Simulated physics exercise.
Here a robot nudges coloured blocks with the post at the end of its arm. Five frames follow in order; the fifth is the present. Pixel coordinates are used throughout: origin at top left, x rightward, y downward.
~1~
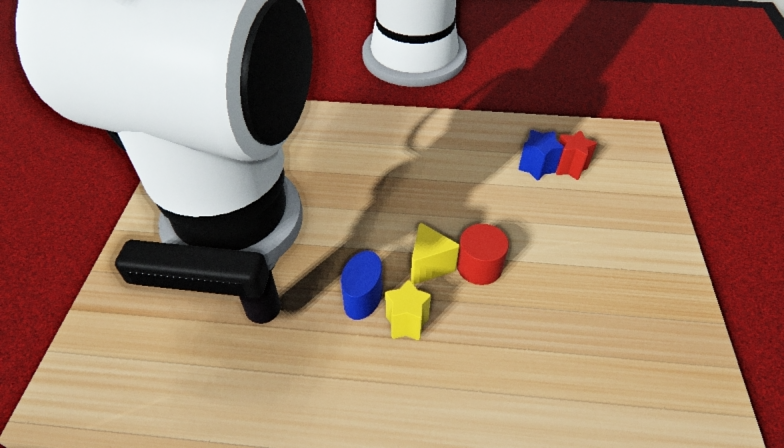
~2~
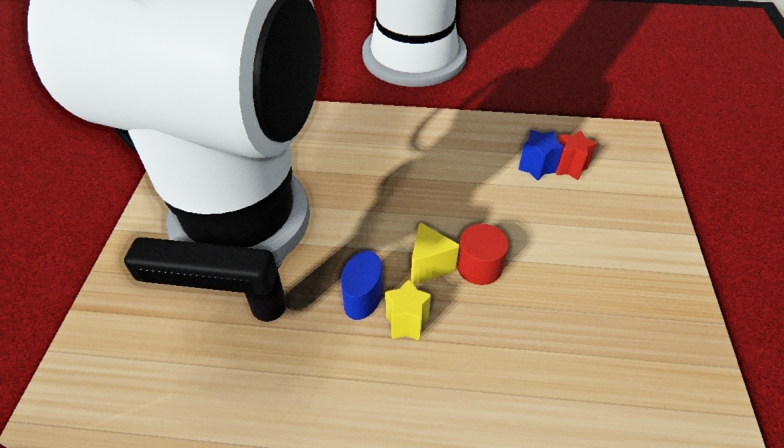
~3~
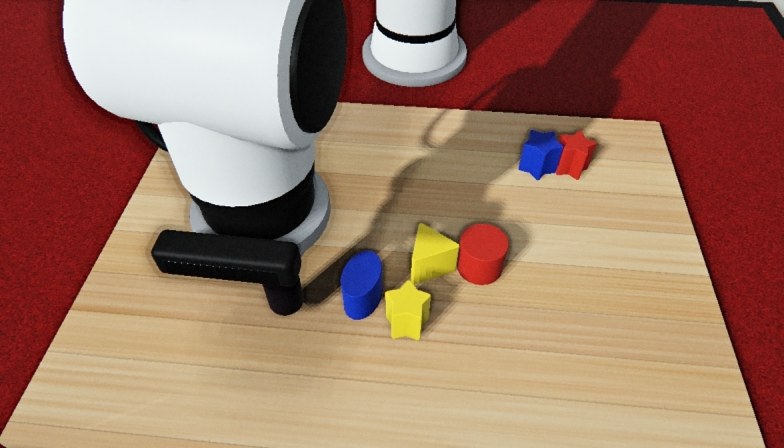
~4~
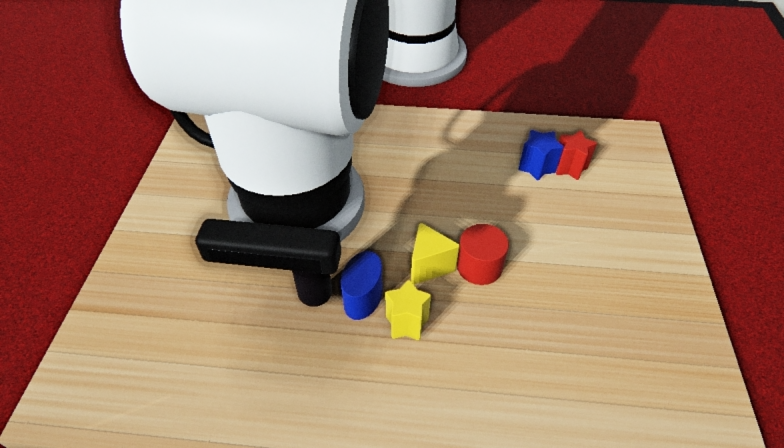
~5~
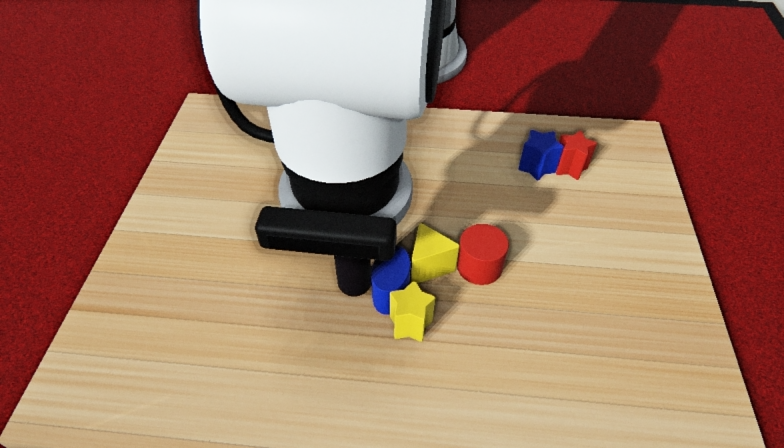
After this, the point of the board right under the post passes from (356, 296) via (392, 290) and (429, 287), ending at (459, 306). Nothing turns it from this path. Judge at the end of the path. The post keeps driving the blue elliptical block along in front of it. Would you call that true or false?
The statement is correct.
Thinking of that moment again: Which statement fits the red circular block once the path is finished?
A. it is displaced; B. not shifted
Correct choice: A.
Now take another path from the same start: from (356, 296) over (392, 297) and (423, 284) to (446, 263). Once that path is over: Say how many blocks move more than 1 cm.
Once the path ends, three or more blocks will have shifted.
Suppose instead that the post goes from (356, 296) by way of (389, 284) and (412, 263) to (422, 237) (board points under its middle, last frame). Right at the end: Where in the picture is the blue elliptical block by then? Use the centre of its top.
At the end it should sit near (432, 268).
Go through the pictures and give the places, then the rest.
Post's lower end at (264, 310); blue elliptical block at (361, 273); yellow star-shaped block at (408, 299); yellow triangular block at (431, 242); red circular block at (485, 242), in the first frame.
Post at (270, 308); blocks still, in the second frame.
Post at (287, 302); blocks still, in the third frame.
Post at (315, 294); blocks still, in the fourth frame.
Post at (355, 284); blue elliptical block at (391, 267); yellow star-shaped block at (412, 300); yellow triangular block at (431, 242); red circular block at (485, 242), in the fifth frame.
What follows on the original path. One third of the way, post at (393, 278); blue elliptical block at (430, 268), turned 15° clockwise; yellow star-shaped block at (423, 305), turned 30° clockwise; yellow triangular block at (451, 238), turned 60° anticlockwise; red circular block at (491, 239).
Two thirds of the way, post at (431, 275); blue elliptical block at (465, 278); yellow star-shaped block at (429, 309), turned 55° clockwise; yellow triangular block at (454, 237), turned 80° anticlockwise; red circular block at (494, 237).
At the end, post at (461, 294); blue elliptical block at (498, 296); yellow star-shaped block at (429, 309), turned 55° clockwise; yellow triangular block at (454, 237), turned 80° anticlockwise; red circular block at (494, 237).
